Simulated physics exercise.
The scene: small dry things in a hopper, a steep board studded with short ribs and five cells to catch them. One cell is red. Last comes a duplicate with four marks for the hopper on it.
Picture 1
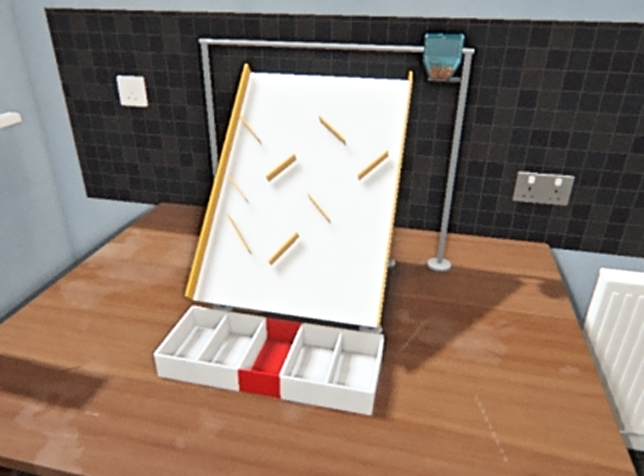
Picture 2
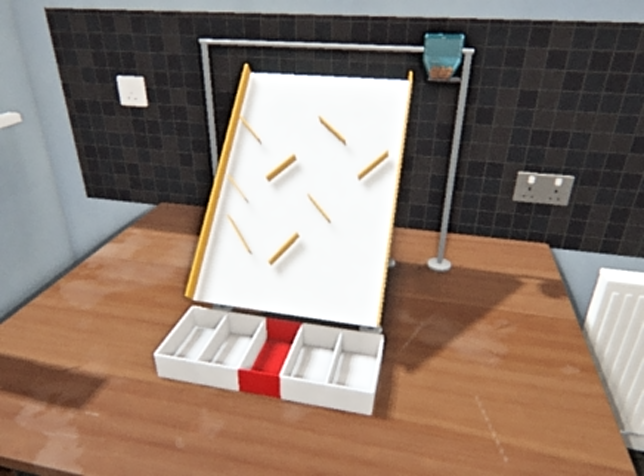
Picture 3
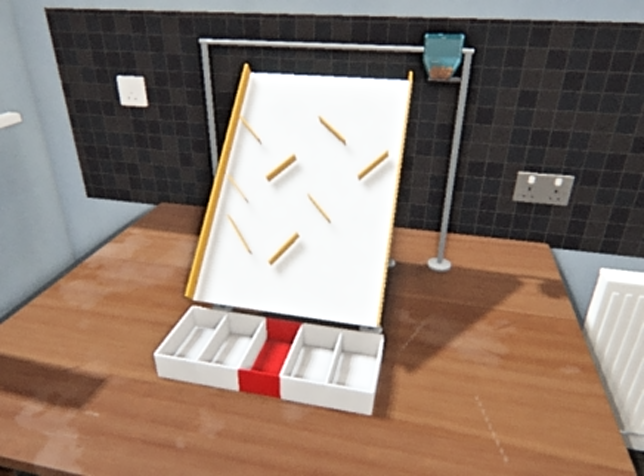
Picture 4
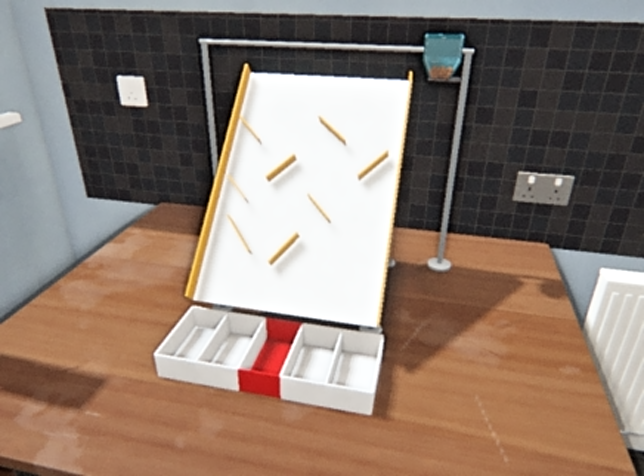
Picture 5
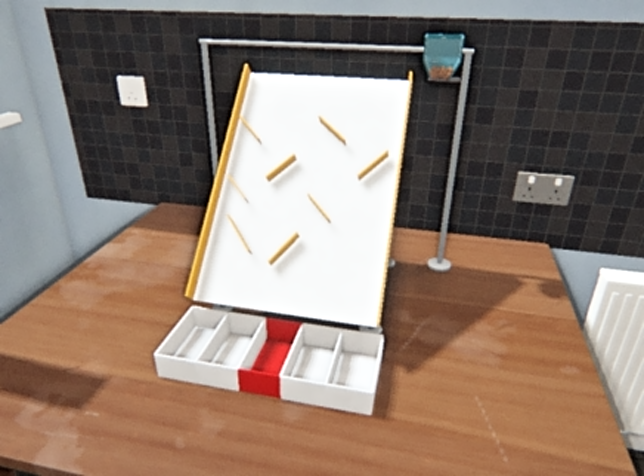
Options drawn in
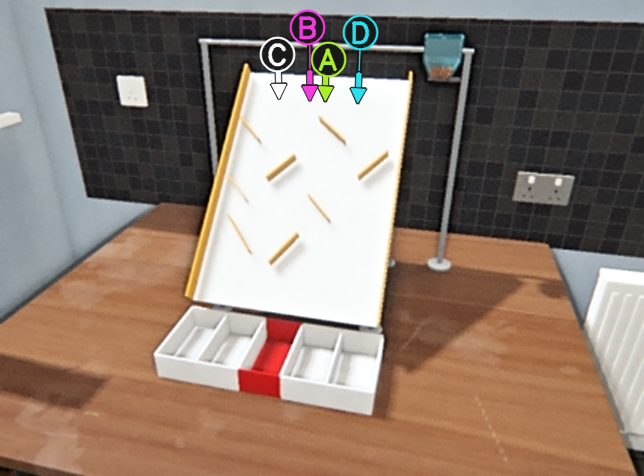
In this clip, a steep white board studded with short ribs stands on a wooden table behind five catching cells, the middle one red, while a small hopper sits at the upper right; nothing visibly moves.
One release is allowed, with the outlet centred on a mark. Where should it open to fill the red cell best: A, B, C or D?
Best: C.
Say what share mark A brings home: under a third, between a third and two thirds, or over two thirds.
It is under a third.
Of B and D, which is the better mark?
Here it is mark B.
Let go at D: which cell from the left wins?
It is the fifth one.
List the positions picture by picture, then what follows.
The first frame shows hopper at (441, 71), cereal balls, door shut.
The second frame shows ribs (240, 116) to (259, 139), (319, 115) to (345, 139), (265, 177) to (295, 153).
The third frame shows ribs (358, 175) to (388, 150), (228, 175) to (245, 198), (308, 193) to (329, 219).
The fourth frame shows ribs (228, 215) to (248, 251), (267, 262) to (297, 232).
The fifth frame shows red cell at (259, 382), number 3 of 5 from the left.
On the marked copy, mark A meets the board at (325, 95); mark B meets the board at (309, 95); mark C meets the board at (278, 93); mark D meets the board at (357, 97).
Choosing A, a small part in the red cell, most in other cells, a stray few outside the box.
Choosing B, about a quarter in the red cell, most in other cells.
Choosing C, about half in the red cell, about half in other cells.
Choosing D, a stray few in the red cell, nearly all in other cells, a stray few outside the box.
